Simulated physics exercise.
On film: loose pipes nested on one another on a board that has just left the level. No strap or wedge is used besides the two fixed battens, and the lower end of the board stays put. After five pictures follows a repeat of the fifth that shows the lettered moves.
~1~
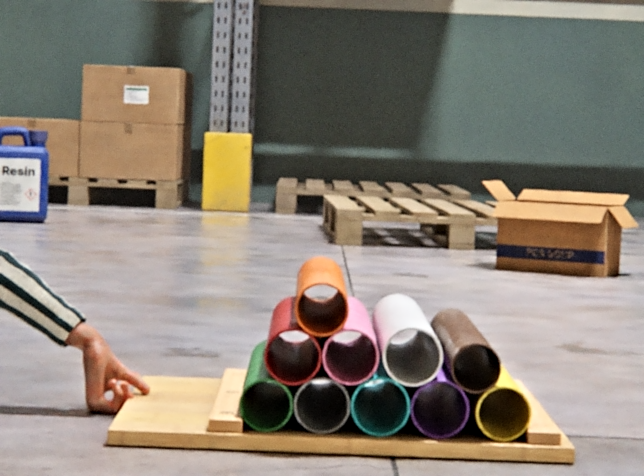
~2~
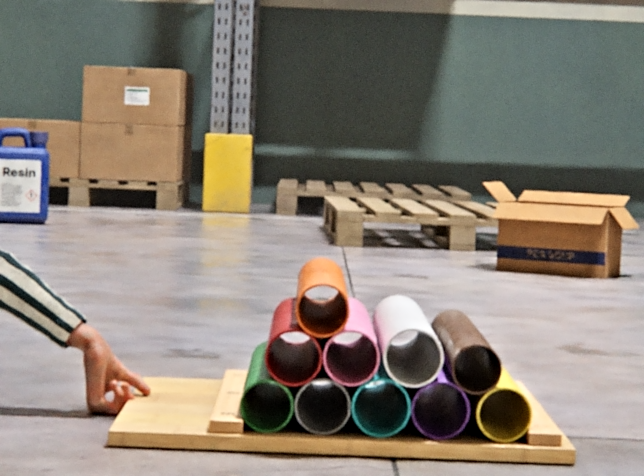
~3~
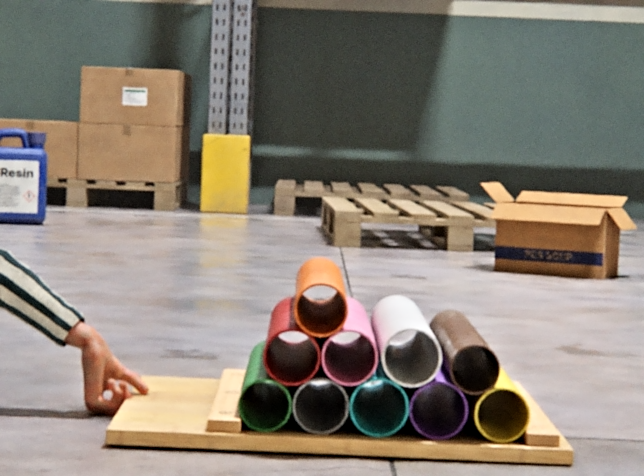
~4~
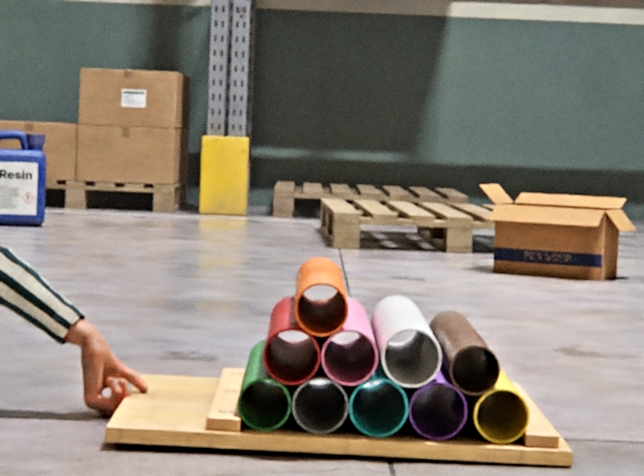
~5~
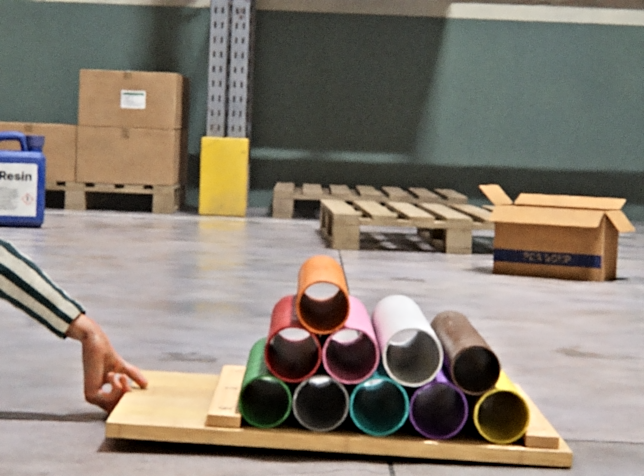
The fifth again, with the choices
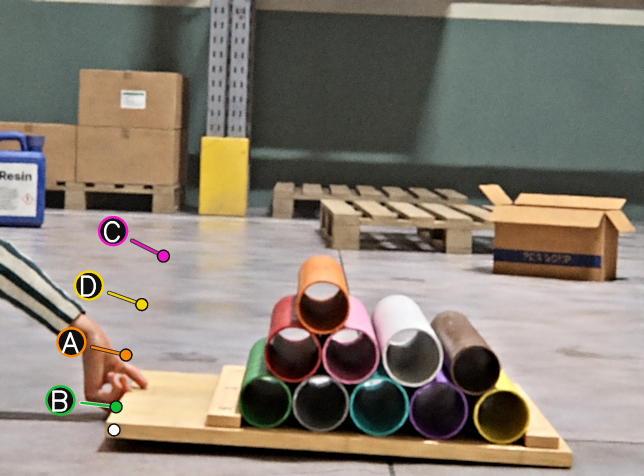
On a warehouse floor, a hand at the left end of a wooden board barely lifts it, the stacked coloured pipes staying nested.
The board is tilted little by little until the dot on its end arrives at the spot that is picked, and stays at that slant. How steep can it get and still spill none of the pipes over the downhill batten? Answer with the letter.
Lift it to C and no more.
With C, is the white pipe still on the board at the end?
Yes.
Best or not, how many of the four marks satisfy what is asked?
The number is four.
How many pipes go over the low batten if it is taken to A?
At A the number is none.
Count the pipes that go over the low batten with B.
At B the number is none.
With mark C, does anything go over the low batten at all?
No.
On the marked copy, A at (126, 355); B at (116, 407); C at (163, 256); D at (142, 304); the white dot at (114, 430).
With C. Early on, board at 15°.
Further on, board at 24°.
At the end, board at 24°, none over the low batten.
As for the rest, A none over the low batten; B none over the low batten; D none over the low batten.
